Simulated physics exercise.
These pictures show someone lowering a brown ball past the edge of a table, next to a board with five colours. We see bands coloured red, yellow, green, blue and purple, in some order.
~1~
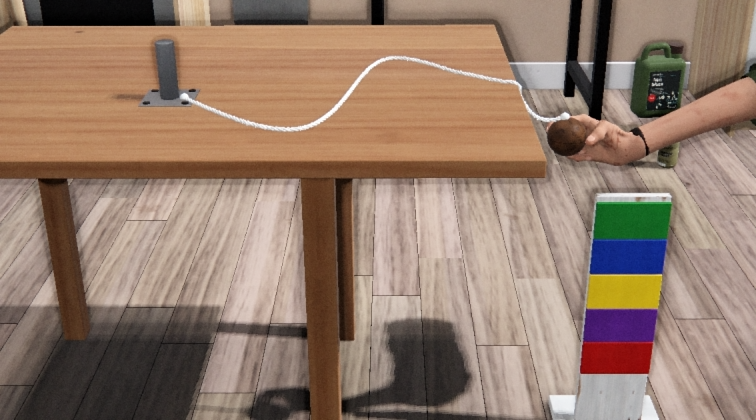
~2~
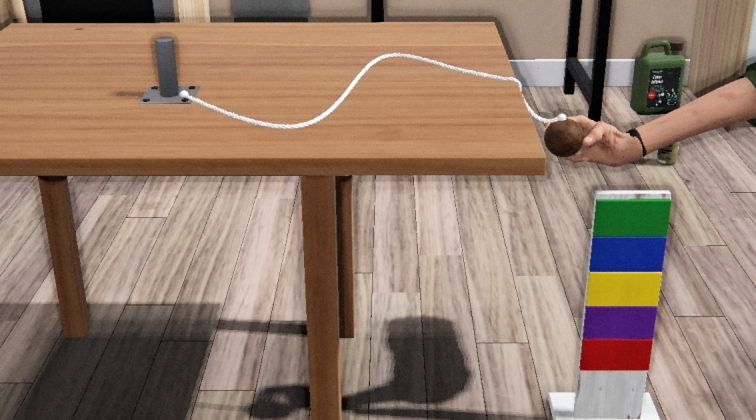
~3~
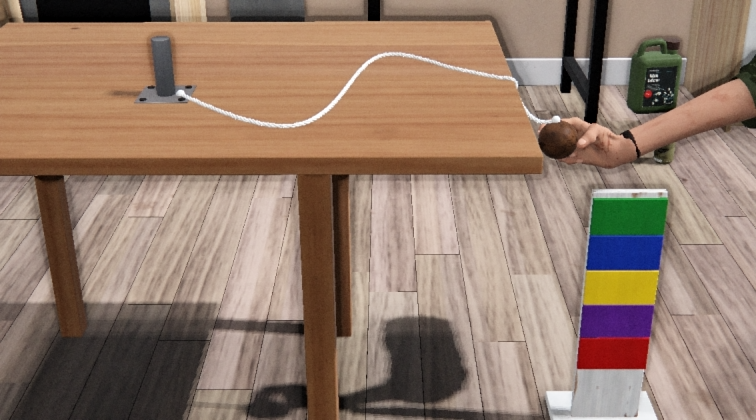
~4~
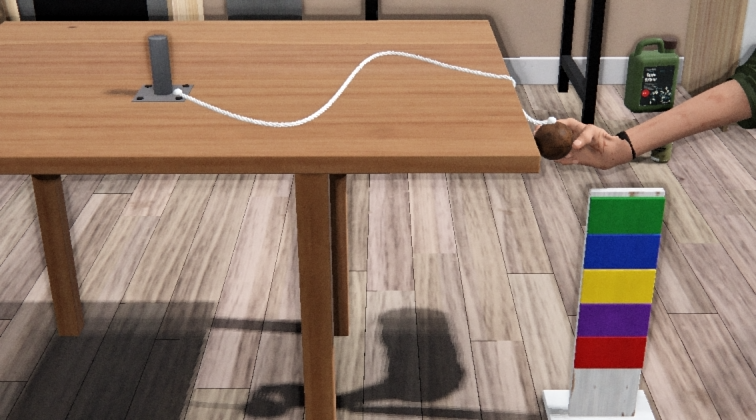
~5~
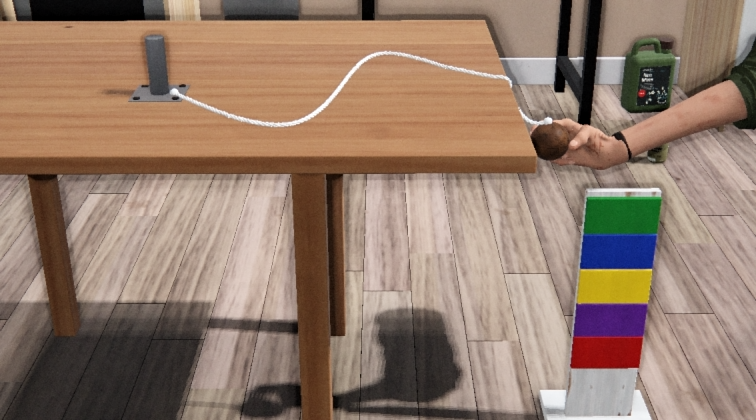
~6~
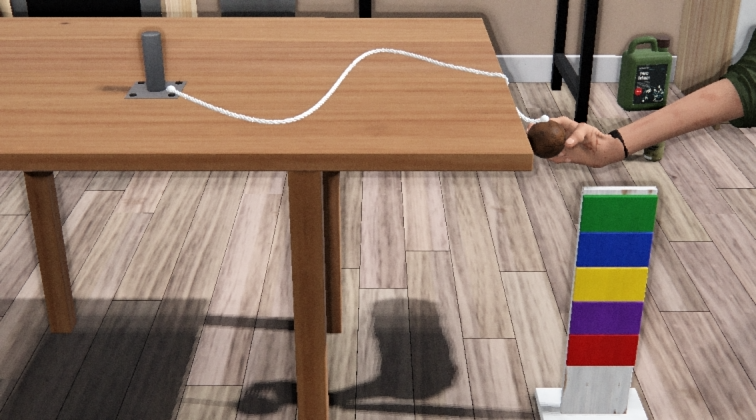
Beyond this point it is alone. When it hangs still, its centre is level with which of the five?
With red.
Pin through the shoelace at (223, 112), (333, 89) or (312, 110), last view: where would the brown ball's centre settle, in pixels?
Taking the tries in turn: (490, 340), (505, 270) and (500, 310).
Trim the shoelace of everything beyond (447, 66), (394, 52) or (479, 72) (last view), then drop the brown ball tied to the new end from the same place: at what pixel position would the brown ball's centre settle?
Case by case: Close to (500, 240), (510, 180) and (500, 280).
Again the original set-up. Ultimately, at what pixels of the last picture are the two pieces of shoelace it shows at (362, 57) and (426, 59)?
The first at (510, 133), the second at (500, 217).
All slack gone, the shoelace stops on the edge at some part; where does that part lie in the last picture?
(351, 67), give or take.
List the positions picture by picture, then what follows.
In the first frame, brown ball (567, 136); green (633, 222); blue (629, 258); yellow (625, 293); purple (621, 327); red (617, 359).
In the second frame, brown ball (564, 138); shoelace through (219, 110) (309, 123) (352, 86) (390, 56) (475, 73).
In the third frame, brown ball (558, 140).
In the fourth frame, brown ball (554, 141); shoelace through (213, 108) (304, 122) (346, 84) (384, 54) (469, 71).
In the fifth frame, brown ball (550, 141).
In the sixth frame, brown ball (547, 139); shoelace through (206, 105) (297, 119) (339, 81) (377, 51) (462, 69).
A little later, ball near (520, 332); level with red.
Next, ball near (464, 382); level with red.
Later still, ball near (511, 365); level with red.
When it is over, ball near (486, 377); level with red. Its middle rests at the red band.
